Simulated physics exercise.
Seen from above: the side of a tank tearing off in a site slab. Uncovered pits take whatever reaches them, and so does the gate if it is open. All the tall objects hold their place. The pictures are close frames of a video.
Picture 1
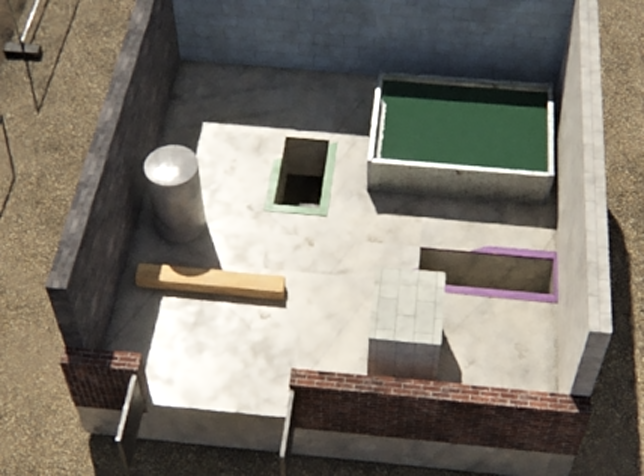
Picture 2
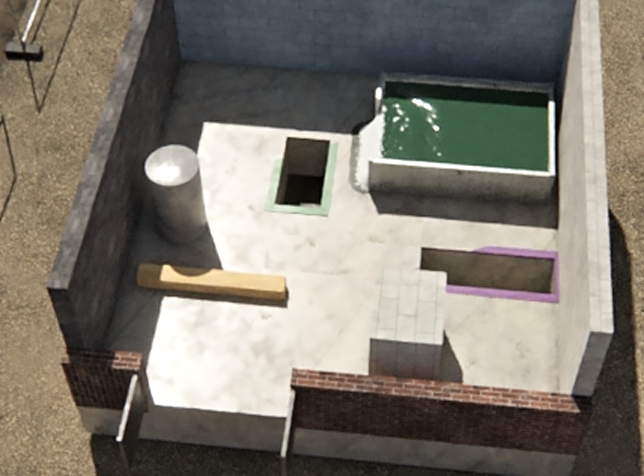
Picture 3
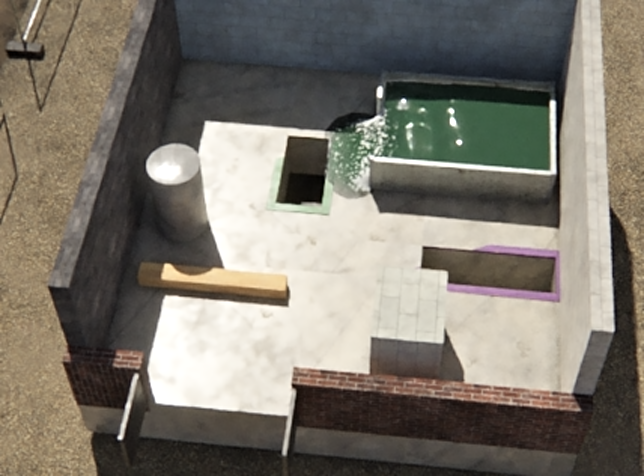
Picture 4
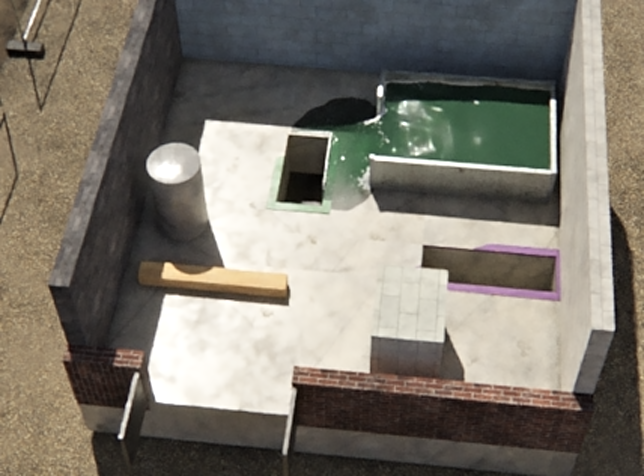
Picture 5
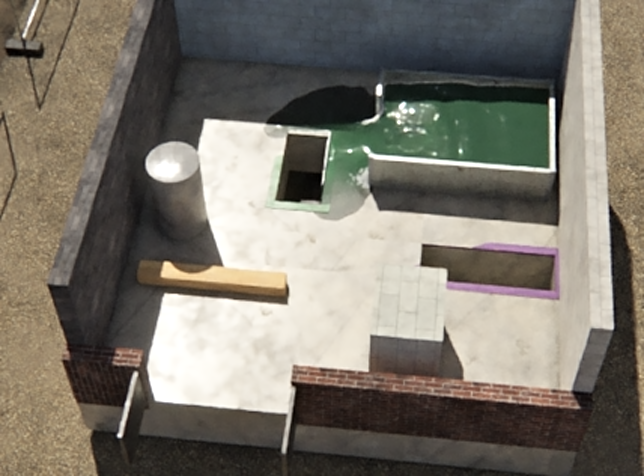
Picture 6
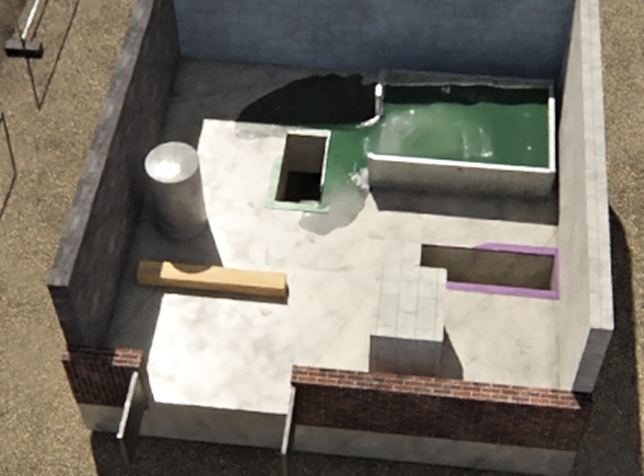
Green water bursts from the left side of a raised open tank and spreads left across the pale slab beside a green-rimmed opening, while a dark patch widens behind it; the cylinder, block and timber beam stay still.
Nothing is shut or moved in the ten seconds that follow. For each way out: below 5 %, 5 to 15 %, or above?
The gate takes under 5 %; the purple pit takes under 5 %; the green pit takes over 15 %.
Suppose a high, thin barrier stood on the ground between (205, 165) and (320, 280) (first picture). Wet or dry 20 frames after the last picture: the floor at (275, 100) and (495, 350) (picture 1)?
In that order: Covered, clear.
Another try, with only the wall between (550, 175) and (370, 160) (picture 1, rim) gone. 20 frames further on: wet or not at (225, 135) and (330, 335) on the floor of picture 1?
One after the other: No water, covered.
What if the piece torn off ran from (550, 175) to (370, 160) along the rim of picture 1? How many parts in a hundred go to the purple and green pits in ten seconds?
Roughly, in per cent: Purple 75, green 0.
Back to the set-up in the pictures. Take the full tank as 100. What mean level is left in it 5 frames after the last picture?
Close to 70 %.
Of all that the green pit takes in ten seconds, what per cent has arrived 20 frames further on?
Some 65 per cent.
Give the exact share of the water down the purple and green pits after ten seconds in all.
Roughly 0 per cent, then 68 per cent.
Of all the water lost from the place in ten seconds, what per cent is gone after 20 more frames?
Roughly 65 per cent.
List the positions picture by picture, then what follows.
In the first picture, the open tank at (462, 126) is whole and still.
In the second picture, water pours out at (376, 149) and has run to (358, 187).
In the third picture, water pours out at (377, 149) and has run to (338, 188).
In the fourth picture, the front is at (301, 127), out from the gap at (377, 149).
In the fifth picture, the front is at (277, 120), out from the gap at (376, 147).
In the sixth picture, the front is at (243, 124), out from the gap at (376, 147).
A moment on, water covers 15 % of the floor; the gate 0 %, the purple pit 0 %, the green pit 16 %.
Next, water covers 20 % of the floor; the gate 0 %, the purple pit 0 %, the green pit 29 %.
Then, water covers 25 % of the floor; the gate 0 %, the purple pit 0 %, the green pit 43 %.
Later, water covers 35 % of the floor; the gate 0 %, the purple pit 0 %, the green pit 56 %.
In the end, water covers 50 % of the floor; the gate 0 %, the purple pit 0 %, the green pit 67 %.
